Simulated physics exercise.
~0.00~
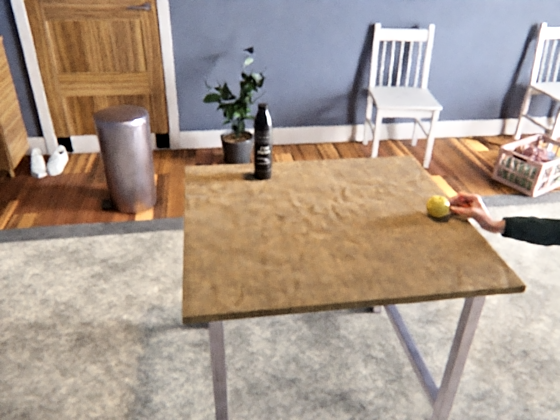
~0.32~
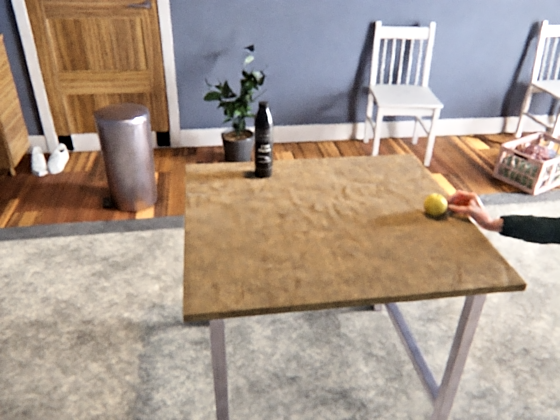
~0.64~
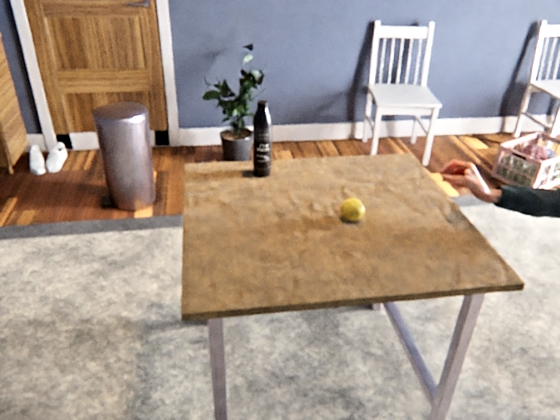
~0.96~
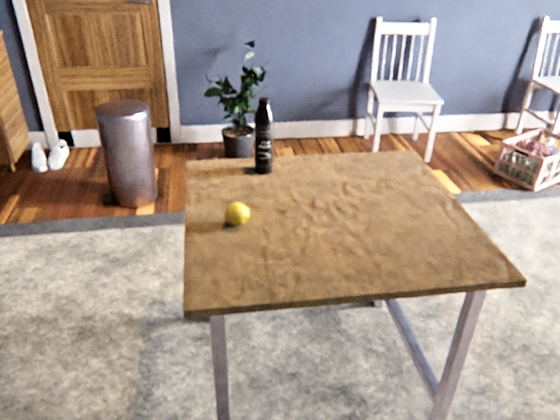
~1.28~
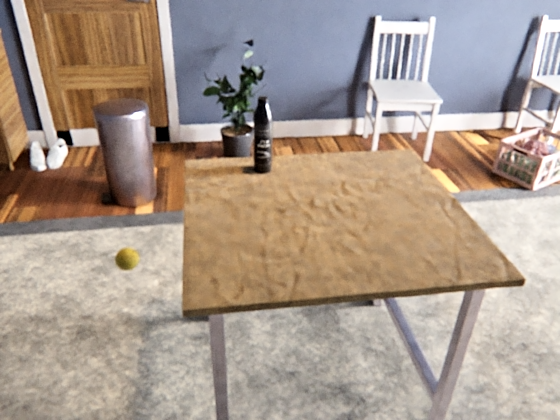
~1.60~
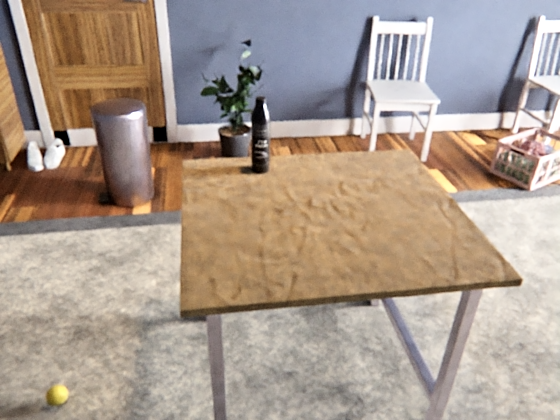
A yellow apple, pushed by a hand at the right edge of a wooden table, rolls left across the top past a black bottle as the hand withdraws, then goes off the left side and drops to the floor at lower left, while the bottle stays standing.
